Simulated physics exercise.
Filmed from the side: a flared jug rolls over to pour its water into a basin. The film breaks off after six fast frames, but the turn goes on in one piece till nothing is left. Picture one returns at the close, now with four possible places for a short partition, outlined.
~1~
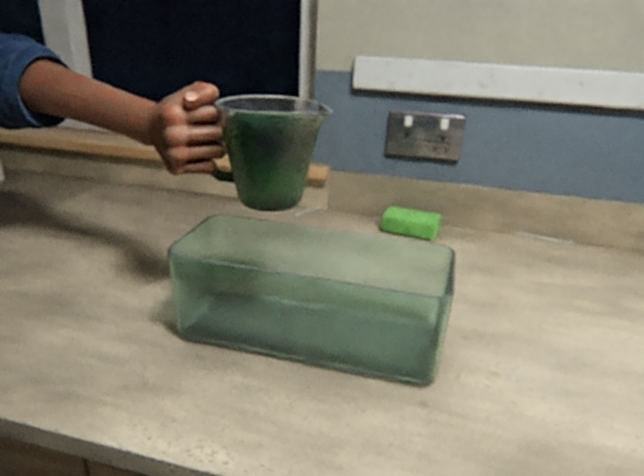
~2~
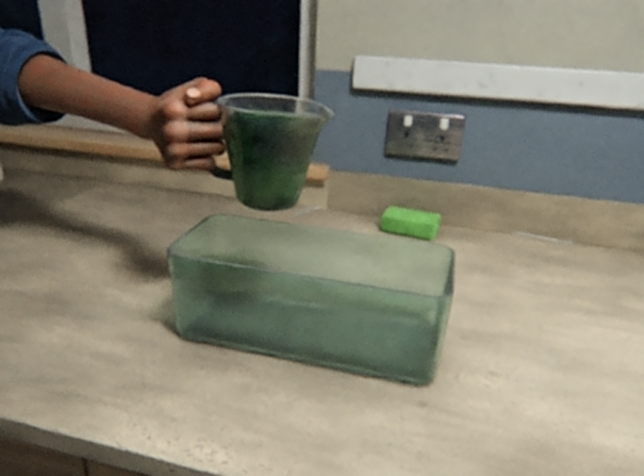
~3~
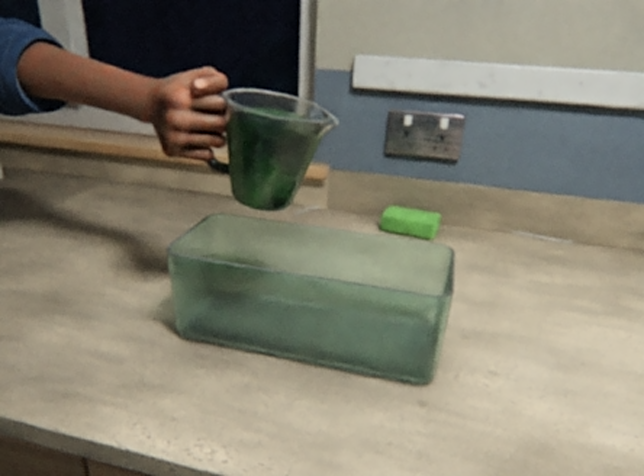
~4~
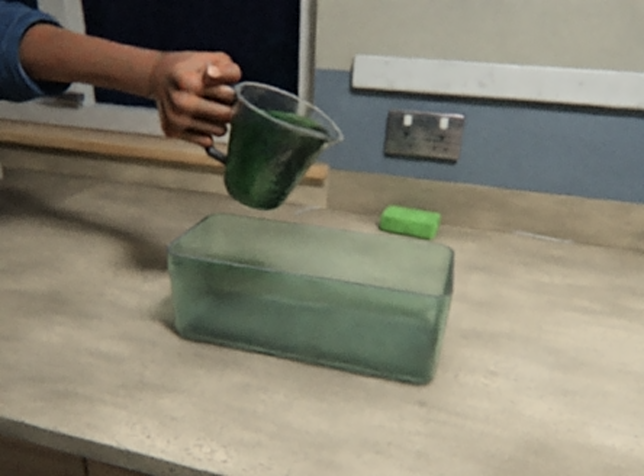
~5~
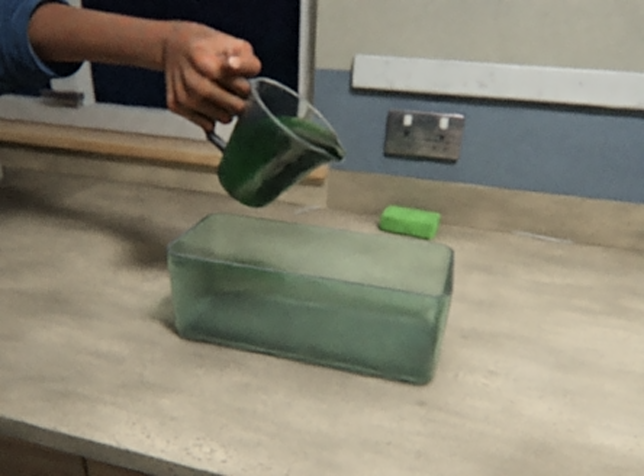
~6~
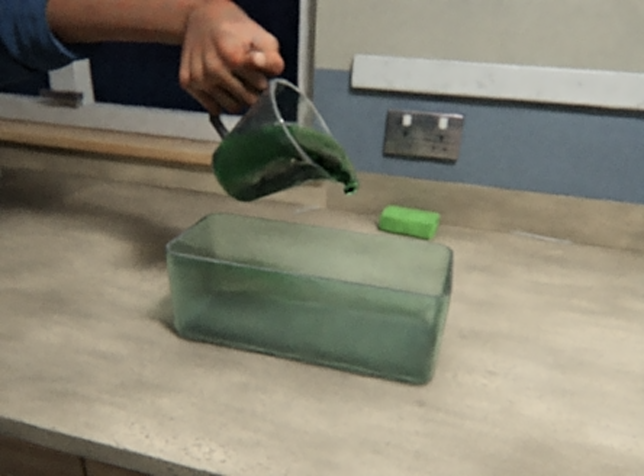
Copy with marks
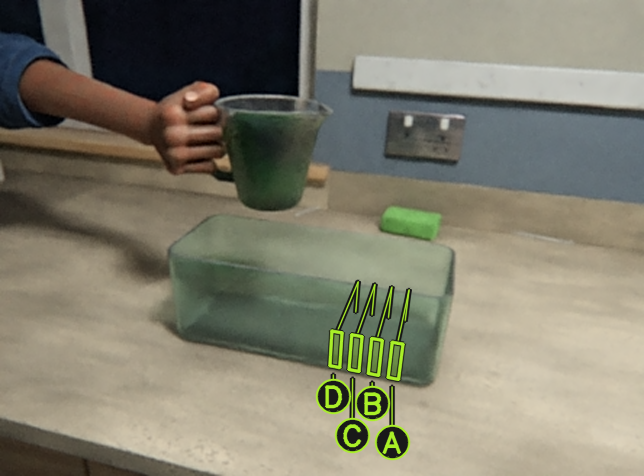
A clear flared jug of dark green water, held by a hand above a glass basin on a counter, tilted steadily to the right until the water began to run over its lip.
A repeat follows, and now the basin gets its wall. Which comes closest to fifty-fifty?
Use position D.
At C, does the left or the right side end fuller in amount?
The left side.
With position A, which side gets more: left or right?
The left side.
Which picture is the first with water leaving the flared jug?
Picture 5.
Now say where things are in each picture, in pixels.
The first picture shows upright, lip at (330, 112); basin from (180, 332) to (436, 383); nothing has left yet.
The second picture shows tipped about 3°, lip at (332, 115); nothing has left yet.
The third picture shows tipped about 10°, lip at (337, 123); nothing has left yet.
The fourth picture shows tipped about 22°, lip at (341, 139); nothing has left yet.
The fifth picture shows tipped about 37°, lip at (343, 159); water is over the lip, down to (343, 159).
The sixth picture shows tipped about 53°, lip at (338, 180); water is over the lip, down to (351, 191).
In lime, A at (392, 386); B at (372, 382); C at (352, 378); D at (333, 374).
With A, about 88 % ends left of the wall and 8 % right of it; 4 % is lost outside.
With B, about 85 % ends left of the wall and 13 % right of it.
With C, about 72 % ends left of the wall and 25 % right of it; 4 % is lost outside.
With D, about 48 % ends left of the wall and 48 % right of it; 4 % is lost outside.
